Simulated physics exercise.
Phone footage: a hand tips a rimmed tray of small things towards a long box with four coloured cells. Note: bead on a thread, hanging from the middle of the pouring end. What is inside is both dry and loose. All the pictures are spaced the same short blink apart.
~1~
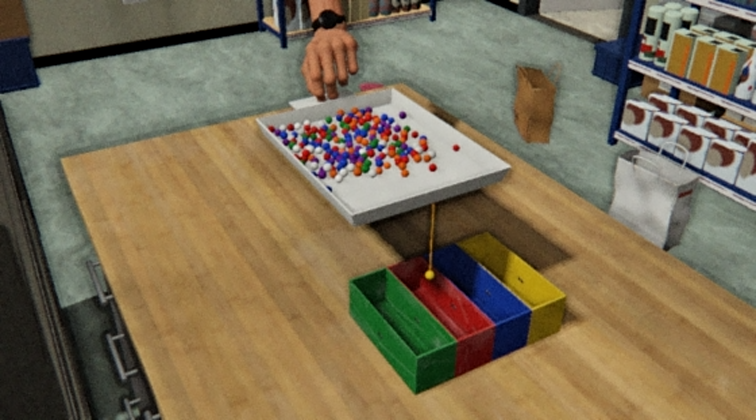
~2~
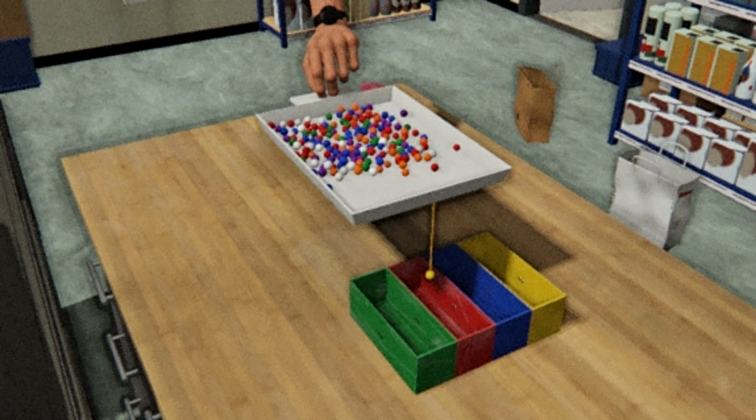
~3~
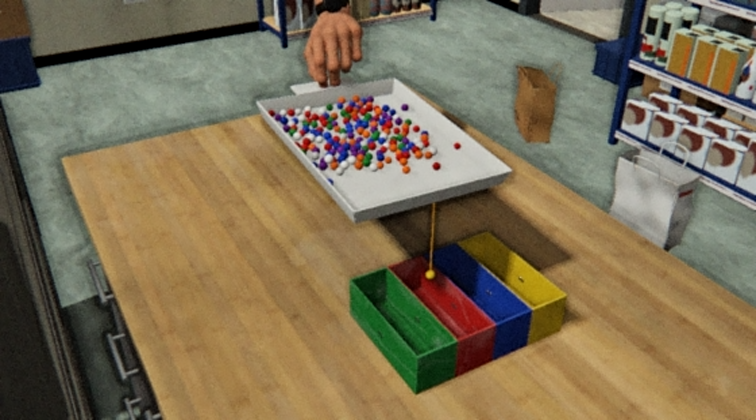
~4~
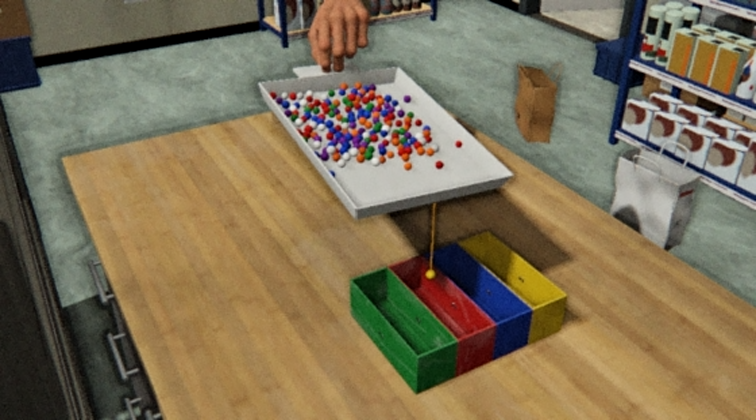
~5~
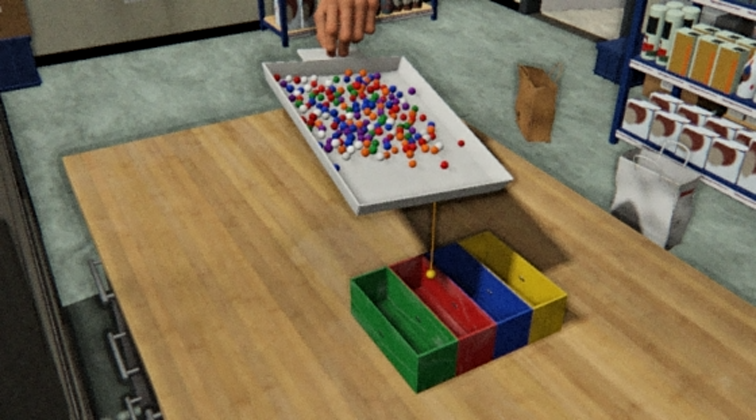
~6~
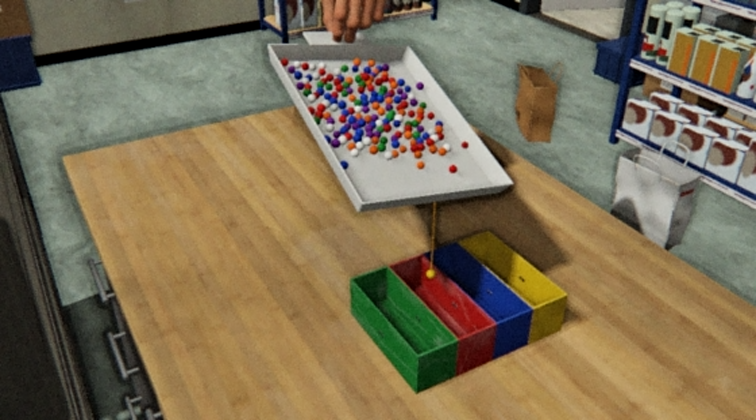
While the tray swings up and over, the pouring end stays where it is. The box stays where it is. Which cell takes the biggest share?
The yellow cell.
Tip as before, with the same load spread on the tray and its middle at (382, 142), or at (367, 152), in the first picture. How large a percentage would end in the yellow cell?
Estimates in order: 70 percent, 70 percent.
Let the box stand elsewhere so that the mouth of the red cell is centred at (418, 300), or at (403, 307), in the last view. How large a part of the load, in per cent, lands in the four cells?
Close to 50 %, followed by close to 20 %.
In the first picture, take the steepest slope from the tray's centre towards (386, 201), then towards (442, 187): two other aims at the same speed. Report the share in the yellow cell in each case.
Around 0 per cent first, around 40 per cent next.
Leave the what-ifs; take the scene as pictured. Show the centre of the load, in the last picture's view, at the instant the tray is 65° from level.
Roughly at (496, 202).
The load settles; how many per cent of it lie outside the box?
20 %.
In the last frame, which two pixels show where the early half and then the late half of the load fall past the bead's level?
Earlier half at (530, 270), later half at (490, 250).
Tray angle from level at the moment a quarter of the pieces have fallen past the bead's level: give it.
Around 70°, give or take.
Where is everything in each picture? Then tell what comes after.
The first picture shows corners of the pouring end near (354, 210) and (503, 165), level; middle of the load near (350, 145), round plastic beads; bead on its thread near (430, 275); green cell near (436, 364); red cell near (475, 348); blue cell near (512, 332); yellow cell near (546, 317).
The second picture shows corners of the pouring end near (355, 209) and (503, 166), level; middle of the load near (350, 143).
The third picture shows corners of the pouring end near (356, 207) and (504, 169), tipped barely, lowest at the right corner; middle of the load near (361, 131).
The fourth picture shows corners of the pouring end near (359, 204) and (506, 172), tipped a little, lowest at the right corner; middle of the load near (363, 121).
The fifth picture shows corners of the pouring end near (362, 201) and (506, 176), tipped clearly, lowest at the right corner; middle of the load near (368, 112).
The sixth picture shows corners of the pouring end near (365, 198) and (506, 180), tipped clearly, lowest at the right corner; middle of the load near (376, 106), the whole lot on the move; green cell near (437, 363); red cell near (476, 346); blue cell near (513, 331); yellow cell near (548, 316).
Shortly afterwards, tray tipped steeply; near half on the tray; a little in the yellow cell; only a few in the blue cell; near a third falling or outside the box.
Next, tray tipped past a quarter turn; only a few on the tray; near half in the yellow cell; a little in the blue cell; only a few in the red cell; near a quarter falling or outside the box.
Some moments later, tray tipped past a quarter turn; near two thirds in the yellow cell; near a quarter in the blue cell; only a few in the red cell; near a quarter falling or outside the box.
In the end, tray tipped past a quarter turn; near two thirds in the yellow cell; near a quarter in the blue cell; only a few in the red cell; none at all in the green cell; near a quarter outside the box.
